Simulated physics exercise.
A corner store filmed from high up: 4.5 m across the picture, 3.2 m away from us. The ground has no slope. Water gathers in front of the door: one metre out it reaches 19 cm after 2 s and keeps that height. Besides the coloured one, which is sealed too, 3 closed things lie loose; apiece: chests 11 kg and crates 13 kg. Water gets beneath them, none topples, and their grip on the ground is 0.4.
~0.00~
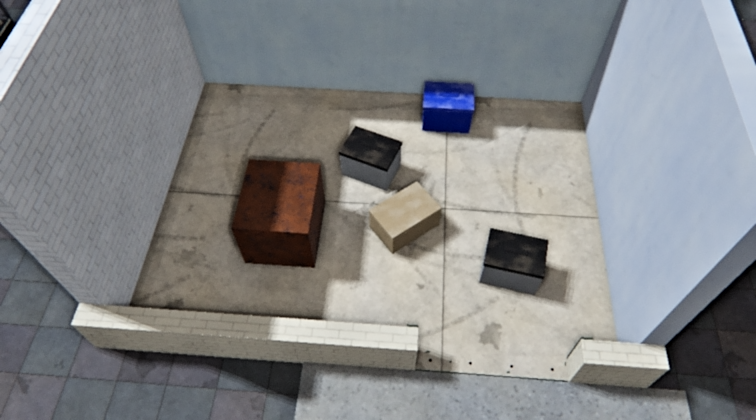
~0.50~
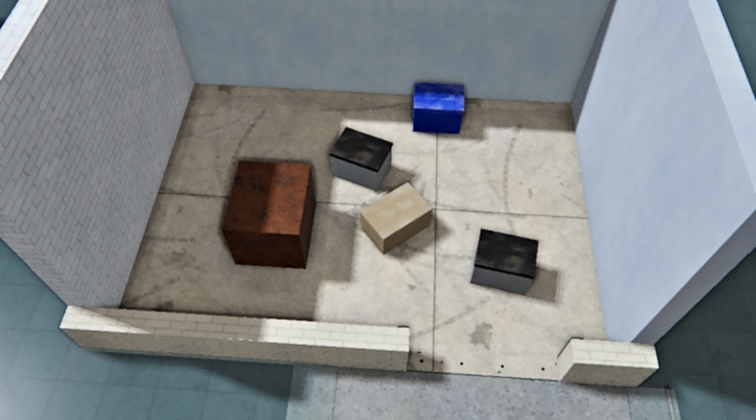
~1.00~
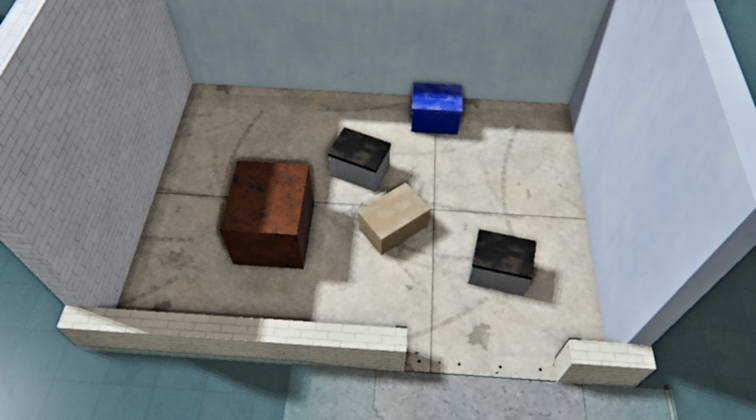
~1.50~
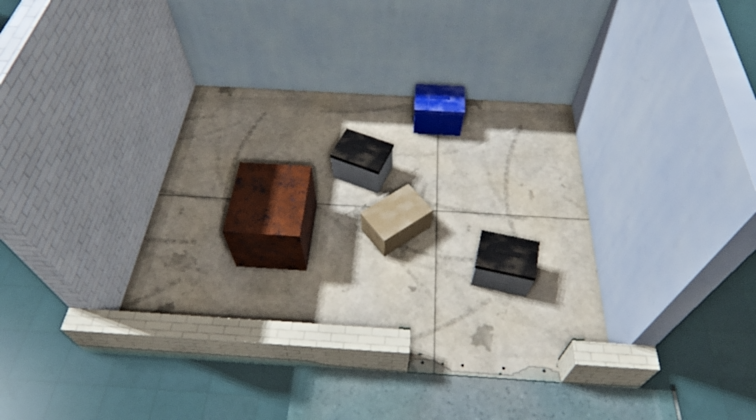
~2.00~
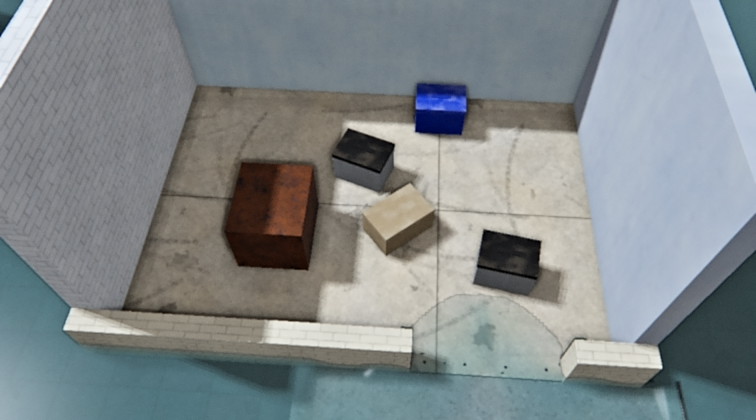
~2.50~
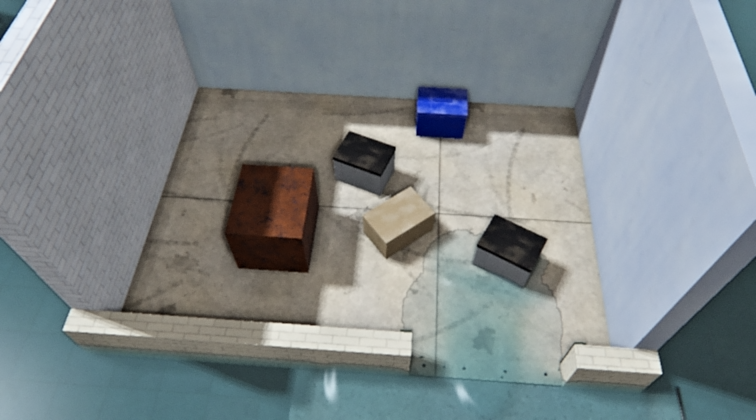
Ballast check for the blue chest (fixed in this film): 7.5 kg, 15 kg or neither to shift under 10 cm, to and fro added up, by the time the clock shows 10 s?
For it, neither weight holds it.
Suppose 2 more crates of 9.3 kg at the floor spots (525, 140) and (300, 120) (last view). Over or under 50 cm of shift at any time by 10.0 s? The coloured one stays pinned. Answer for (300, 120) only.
It is over.
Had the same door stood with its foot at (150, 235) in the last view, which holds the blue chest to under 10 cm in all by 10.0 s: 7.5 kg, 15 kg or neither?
Then neither load is enough.
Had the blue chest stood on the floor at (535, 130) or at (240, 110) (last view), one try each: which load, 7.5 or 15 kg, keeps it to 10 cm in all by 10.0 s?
In turn: Neither holds; neither is enough.
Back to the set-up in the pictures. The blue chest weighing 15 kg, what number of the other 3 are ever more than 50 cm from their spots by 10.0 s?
3 of them.
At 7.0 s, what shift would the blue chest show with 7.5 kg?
About 200 cm.
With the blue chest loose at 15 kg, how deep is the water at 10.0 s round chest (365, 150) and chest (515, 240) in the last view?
About 8 and 13 cm.
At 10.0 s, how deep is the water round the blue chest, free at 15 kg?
About 14 cm.
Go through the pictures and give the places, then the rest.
In the first picture, the blue chest at (449, 95), on the bottom; water covers 0.0 m2; 0 of 4 have shifted.
In the second picture, the blue chest at (439, 96), on the bottom; water covers 0.0 m2; 0 of 4 have shifted.
In the third picture, the blue chest at (438, 97) rests on the ground; 0.0 m2 under water; 0 of 4 have shifted.
In the fourth picture, the blue chest at (440, 98) rests on the ground; water covers 0.0 m2; 0 of 4 have shifted.
In the fifth picture, the blue chest at (441, 97), on the bottom; water covers 0.6 m2; 0 of 4 have shifted.
In the sixth picture, the blue chest at (443, 101) rests on the ground; water covers 1.3 m2; 1 of 4 have shifted.
After 3.5 s the blue chest would be 0 cm from its start with 7.5 kg and 0 cm from its start with 15 kg; 2 cm of water round it then.
After 4.5 s the blue chest would be 20 cm from its start with 7.5 kg and 20 cm from its start with 15 kg; 6 cm of water round it then.
After 7.0 s the blue chest would be 183 cm from its start with 7.5 kg and 119 cm from its start with 15 kg; 9 cm of water round it then.
After 10.0 s the blue chest would be 254 cm from its start with 7.5 kg and 260 cm from its start with 15 kg; 14 cm of water round it then.
